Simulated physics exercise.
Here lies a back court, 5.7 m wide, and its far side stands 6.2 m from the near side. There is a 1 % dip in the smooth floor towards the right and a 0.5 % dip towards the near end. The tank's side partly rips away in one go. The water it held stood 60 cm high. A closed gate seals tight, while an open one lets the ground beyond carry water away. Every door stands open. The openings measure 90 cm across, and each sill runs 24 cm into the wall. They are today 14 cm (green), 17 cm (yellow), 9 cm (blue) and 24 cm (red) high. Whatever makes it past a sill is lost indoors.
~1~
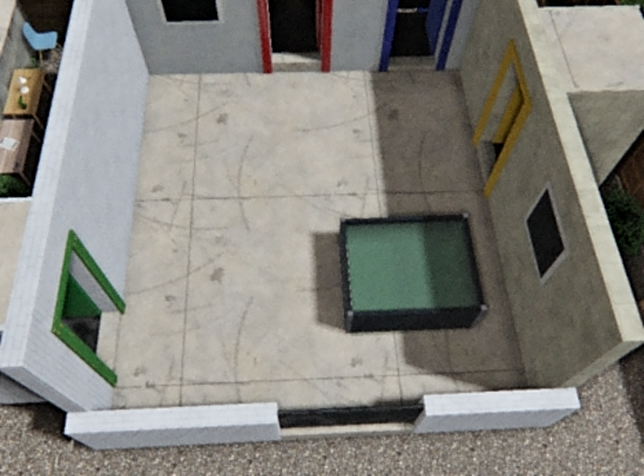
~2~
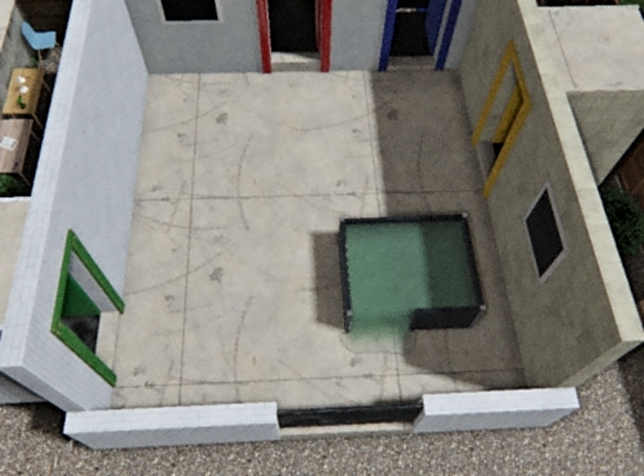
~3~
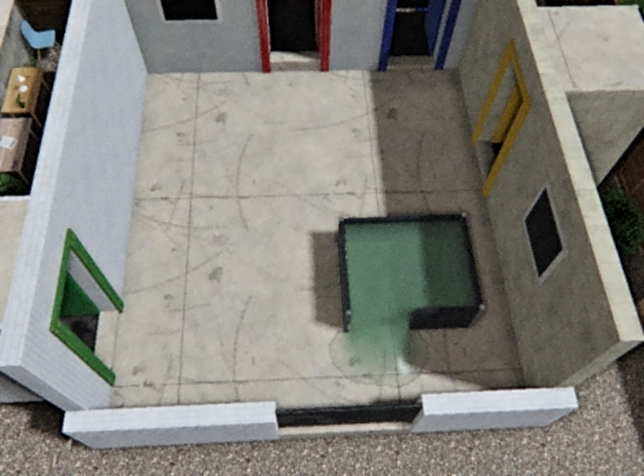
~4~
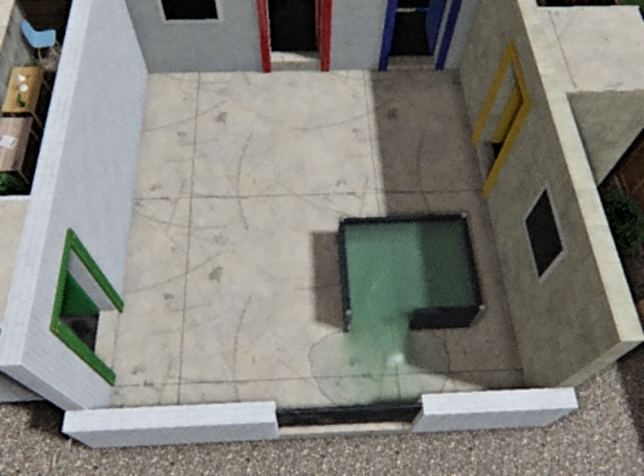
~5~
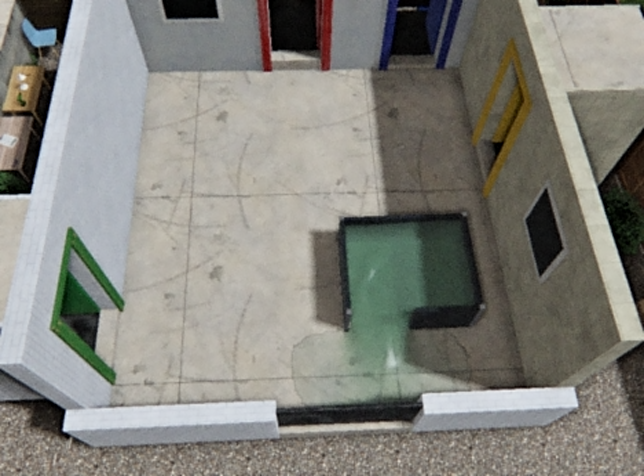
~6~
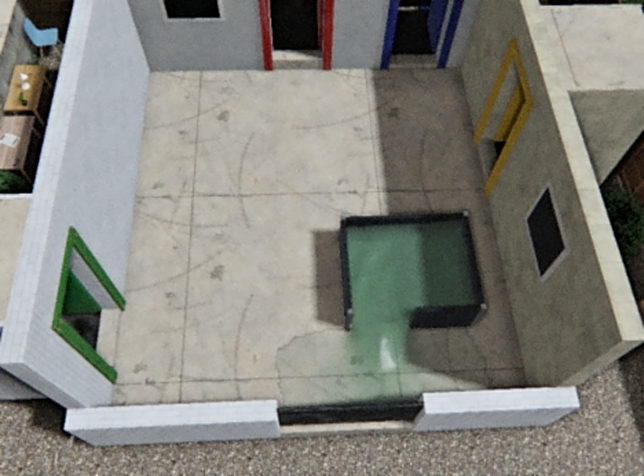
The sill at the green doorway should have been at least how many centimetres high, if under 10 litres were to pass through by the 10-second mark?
At least some 13.5 cm.
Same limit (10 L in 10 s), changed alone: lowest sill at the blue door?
Blue door - some 7.0 centimetres.
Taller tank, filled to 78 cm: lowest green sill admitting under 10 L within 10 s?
The step needs to be some 19 cm.
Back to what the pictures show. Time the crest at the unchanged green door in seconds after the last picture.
The depth peaks at about 1.8 seconds.
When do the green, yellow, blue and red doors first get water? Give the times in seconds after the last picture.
The green door gets it at 1.3 s, the yellow door at 2.2 s, the blue door at 3.6 s and the red door at 5.5 s.
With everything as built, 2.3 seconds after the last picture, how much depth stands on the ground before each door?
Depths in cm - green: 16, yellow: 2, blue: 0, red: 0.
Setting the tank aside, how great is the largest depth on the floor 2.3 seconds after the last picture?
About 24 cm.
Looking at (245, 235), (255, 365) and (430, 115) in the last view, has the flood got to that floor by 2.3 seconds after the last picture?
So the three spots come out spared, swamped, spared, in that order.
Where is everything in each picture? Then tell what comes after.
The first frame shows still water, 60 cm deep, in the tank at (410, 265); the green door at (96, 319) is dry.
In the second frame, water pours out at (380, 322) and has run 0.3 m, to (361, 348); about 8 cm deep outside, 60 cm at the back.
In the third frame, water pours out at (379, 323) and has run 0.8 m, to (385, 380); about 10 cm deep outside, 60 cm at the back.
In the fourth frame, the front is at a hidden place, 1.2 m from the gap at (379, 323); 1.6 m2 of floor is wet, 58 cm left at the back.
In the fifth frame, the front is at a hidden place, 1.3 m from the gap at (380, 322); 2.1 m2 of floor is wet, 52 cm left at the back.
In the sixth frame, the gap is at (381, 322), the front 1.5 m out at a hidden place; the back of the tank holds 50 cm; 2.7 m in a straight line remain to the green door at (96, 316).
Then, 0.7 s after the last picture water covers 10 % of the floor, deepest (40 cm) near (380, 410); it has not reached the green door.
Then, 2.3 s after the last picture water covers 35 % of the floor, deepest (24 cm) near (511, 404); 16 cm at the green door, 4 litres in over its 14 cm sill.
Then, 9.3 s after the last picture water covers 100 % of the floor, deepest (10 cm) near (524, 403); 4 cm at the green door, 7 litres in over its 14 cm sill.
At the green door as built, the water peaked near 18 cm, 1.9 s after the last picture.
Run again over the same 10 s with other heights there, 16 litres in over 12 cm, 2 litres over 16.5 cm. The limit of 10 litres is kept from about 13.5 cm up.
